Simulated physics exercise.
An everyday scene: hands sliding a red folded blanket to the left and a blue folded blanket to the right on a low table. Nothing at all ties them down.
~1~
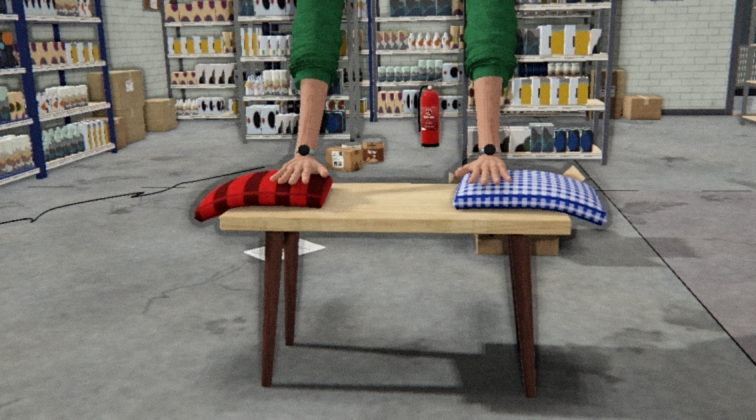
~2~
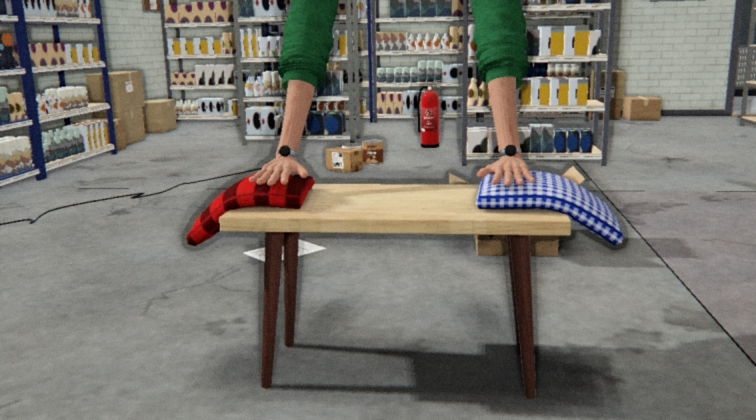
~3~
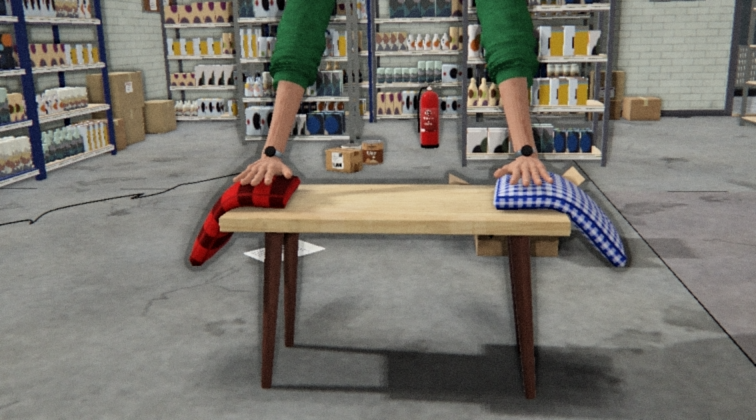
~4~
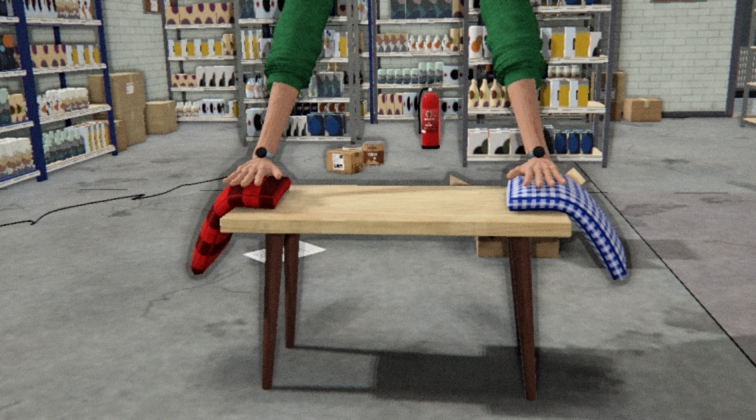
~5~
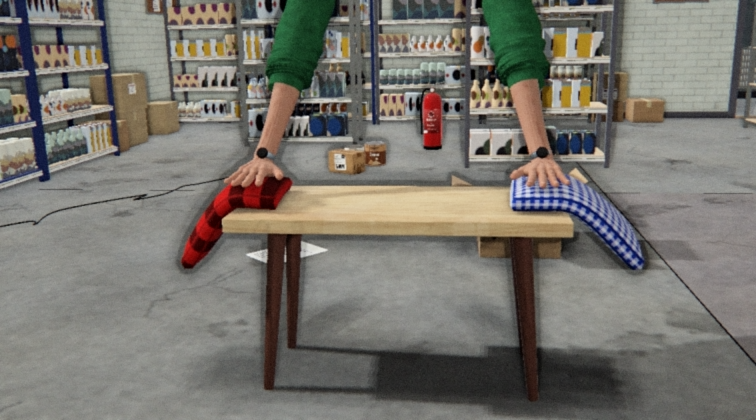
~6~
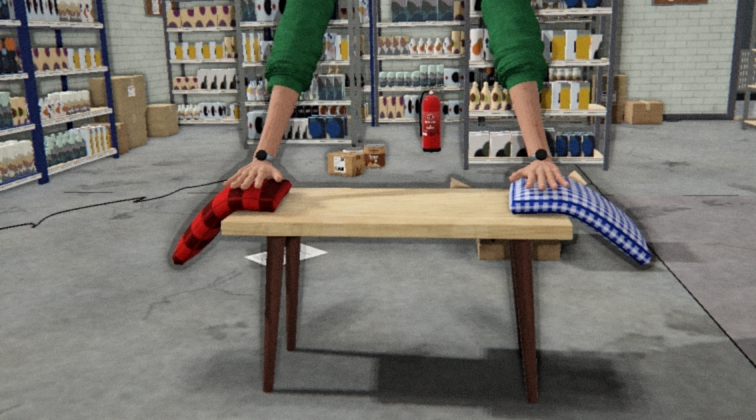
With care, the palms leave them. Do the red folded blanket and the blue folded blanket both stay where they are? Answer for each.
Answer for each: Red folded blanket - no, it falls; blue folded blanket - no, it falls.
Then, 0.38 s later than the last view, red folded blanket falling near (220, 280); blue folded blanket falling near (586, 276).
Then, 0.66 s later than the last view, red folded blanket on the floor near (190, 357); blue folded blanket on the floor near (626, 371).
Finally, red folded blanket on the floor near (186, 358); blue folded blanket on the floor near (633, 373). The red folded blanket goes down and the blue folded blanket slumps off the end.
